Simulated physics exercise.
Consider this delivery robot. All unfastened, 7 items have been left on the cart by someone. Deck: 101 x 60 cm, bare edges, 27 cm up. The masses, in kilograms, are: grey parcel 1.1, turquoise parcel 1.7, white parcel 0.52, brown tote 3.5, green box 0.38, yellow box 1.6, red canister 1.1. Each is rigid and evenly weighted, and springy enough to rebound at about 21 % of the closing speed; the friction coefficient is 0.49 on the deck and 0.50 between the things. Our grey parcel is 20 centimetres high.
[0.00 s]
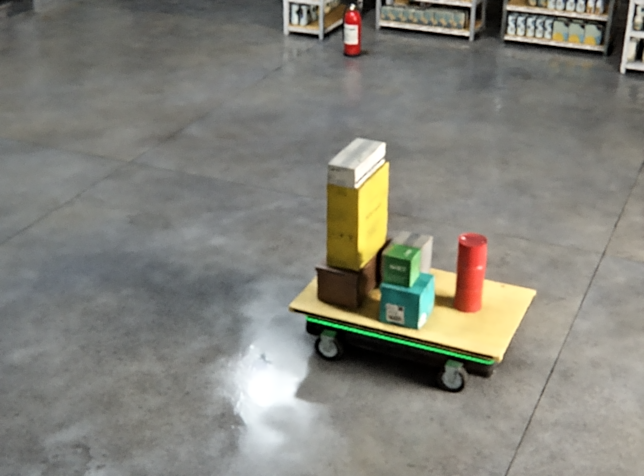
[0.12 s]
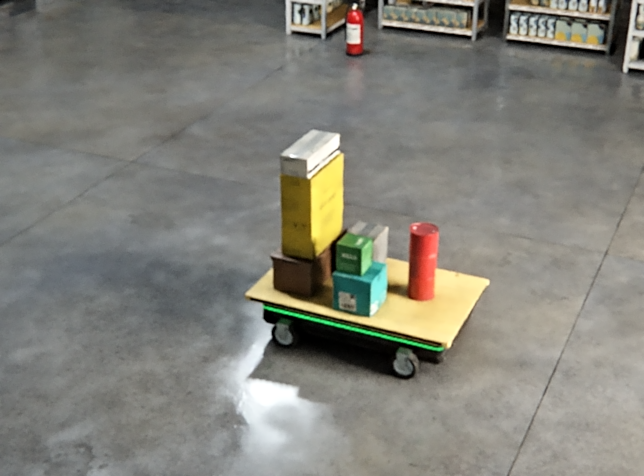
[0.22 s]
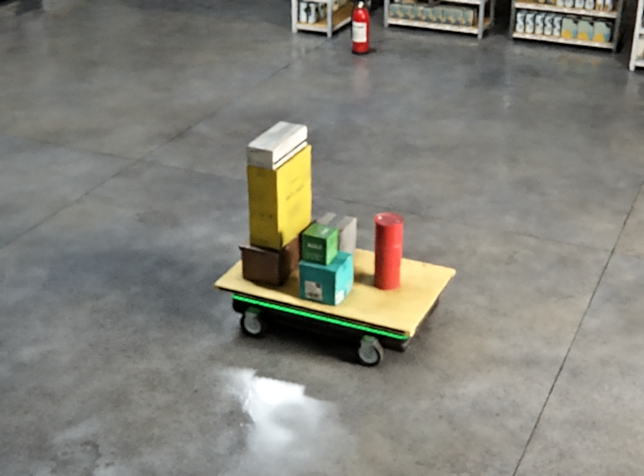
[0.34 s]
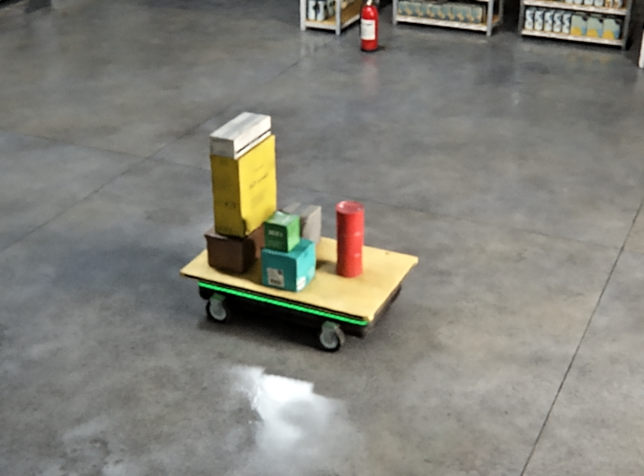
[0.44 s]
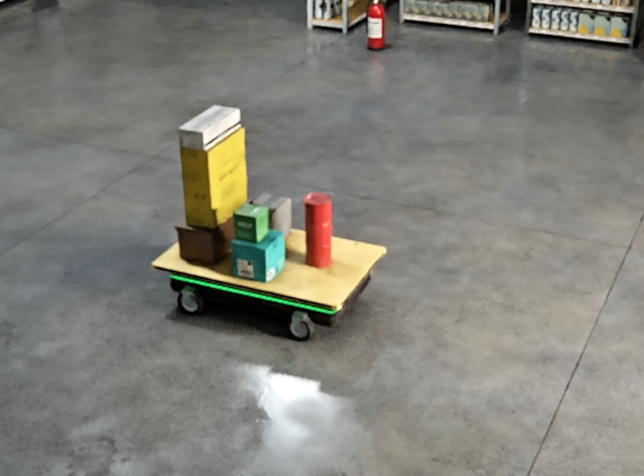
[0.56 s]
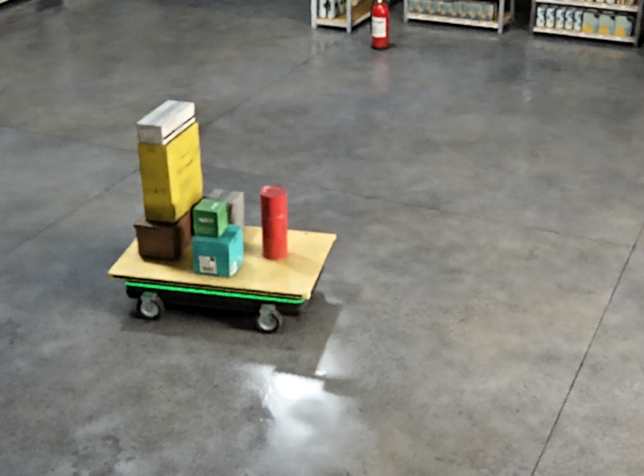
The clip opens on a low wheeled cart carrying a white parcel atop a tall yellow box, a green box on a turquoise parcel, and a red canister. The cart rolls steadily leftward across the grey floor, passing a bright reflection, then turns slightly with its load still aboard.
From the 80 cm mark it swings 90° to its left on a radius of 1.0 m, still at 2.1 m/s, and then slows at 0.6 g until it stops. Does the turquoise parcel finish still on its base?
Yes, it stays on its base.
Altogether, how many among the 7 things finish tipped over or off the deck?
I get 6.
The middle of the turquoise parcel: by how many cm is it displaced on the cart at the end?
Net shift near 16 cm.
By 0.86 s, 181 cm covered, turned 49°; grey parcel, white parcel, brown tote and yellow box now off the deck; turquoise parcel 8 cm from its spot near (106, 269); red canister tilted 24°.
By 1.16 s, 244 cm covered, turned 85°; red canister now off the deck; turquoise parcel 9 cm from its spot near (15, 326); green box tilted 67°.
By 1.46 s, 296 cm covered, turned 90°; turquoise parcel 10 cm from its spot; green box on its side.
When it is over (2.1 s), off the deck and tipped over, grey parcel, white parcel, yellow box and red canister; off the deck but upright, brown tote; lying over on the cart, green box; not toppled but over 10 cm from the start, turquoise parcel.
